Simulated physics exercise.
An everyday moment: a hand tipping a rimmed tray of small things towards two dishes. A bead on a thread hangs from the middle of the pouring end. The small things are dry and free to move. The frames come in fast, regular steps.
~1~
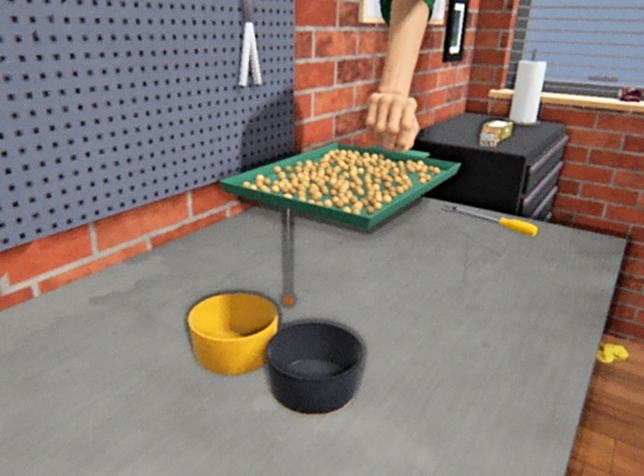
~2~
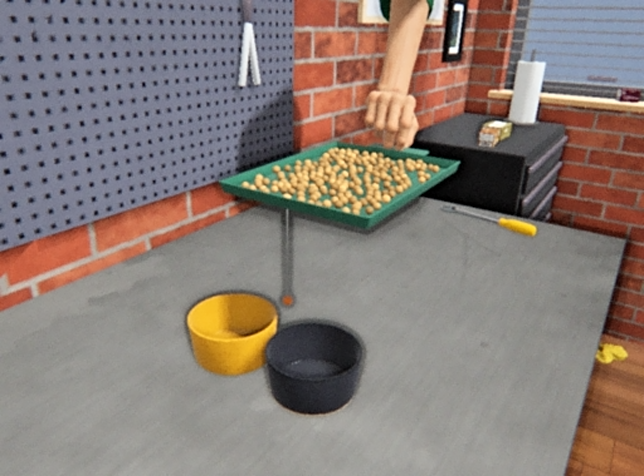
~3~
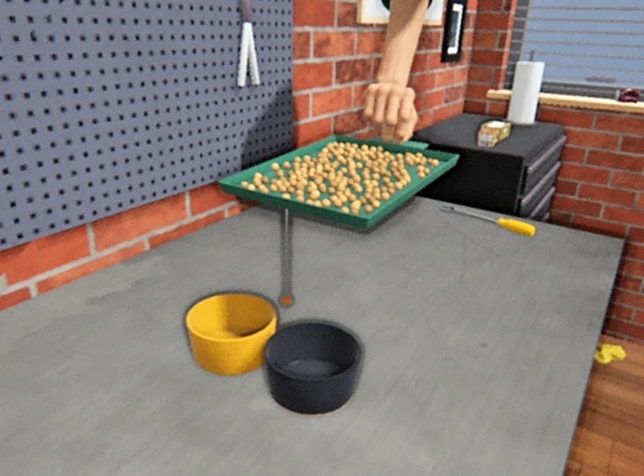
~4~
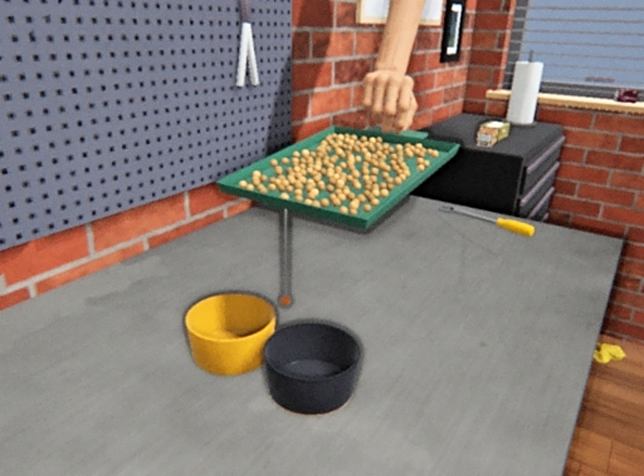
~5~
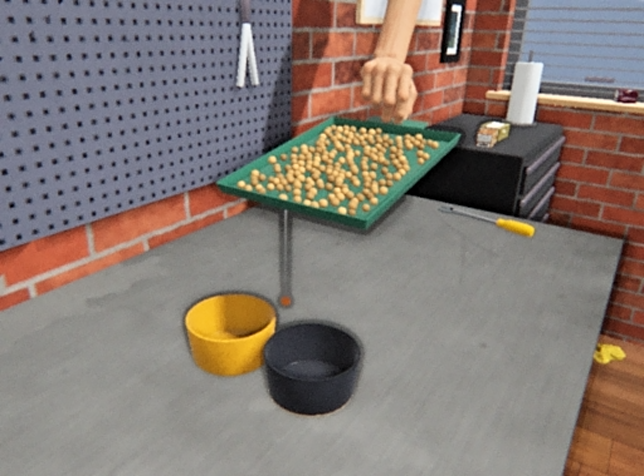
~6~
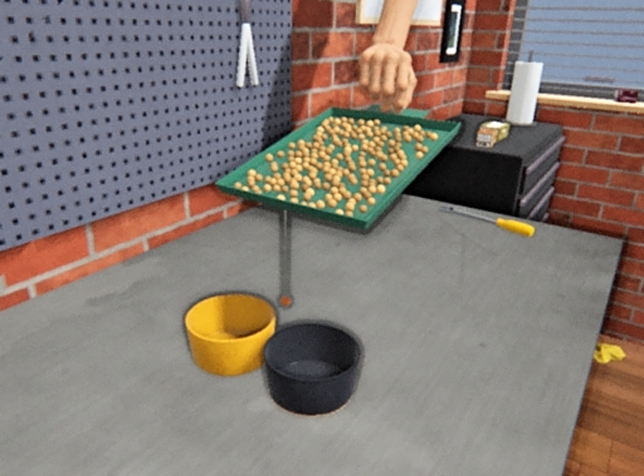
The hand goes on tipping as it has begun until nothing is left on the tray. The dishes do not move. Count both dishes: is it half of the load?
They take more than half between them.
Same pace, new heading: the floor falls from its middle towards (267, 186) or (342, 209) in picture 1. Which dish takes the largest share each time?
In turn: Left; right.
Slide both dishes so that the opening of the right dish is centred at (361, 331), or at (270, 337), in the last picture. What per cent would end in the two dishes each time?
About 0 and 70 per cent.
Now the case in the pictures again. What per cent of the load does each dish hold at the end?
Left dish near 40 in a hundred; right dish near 40.
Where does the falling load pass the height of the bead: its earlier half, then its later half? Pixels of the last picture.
First near (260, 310), later near (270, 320).
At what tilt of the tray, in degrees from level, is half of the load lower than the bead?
At some 80 degrees.
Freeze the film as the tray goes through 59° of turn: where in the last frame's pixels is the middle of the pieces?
Around (289, 195).
Soon after the last picture, tray tipped steeply; most on the tray; a stray few in the right dish; a stray few in the left dish; a stray few outside both; a small part in the air.
A little later, tray tipped right over; about a third in the right dish; about a third in the left dish; about a quarter outside both; a small part in the air.
Later still, tray tipped past a quarter turn; about a third in the right dish; about half in the left dish; about a quarter outside both.
By the end, tray tipped past a quarter turn; about a third in the right dish; about half in the left dish; about a quarter outside both.
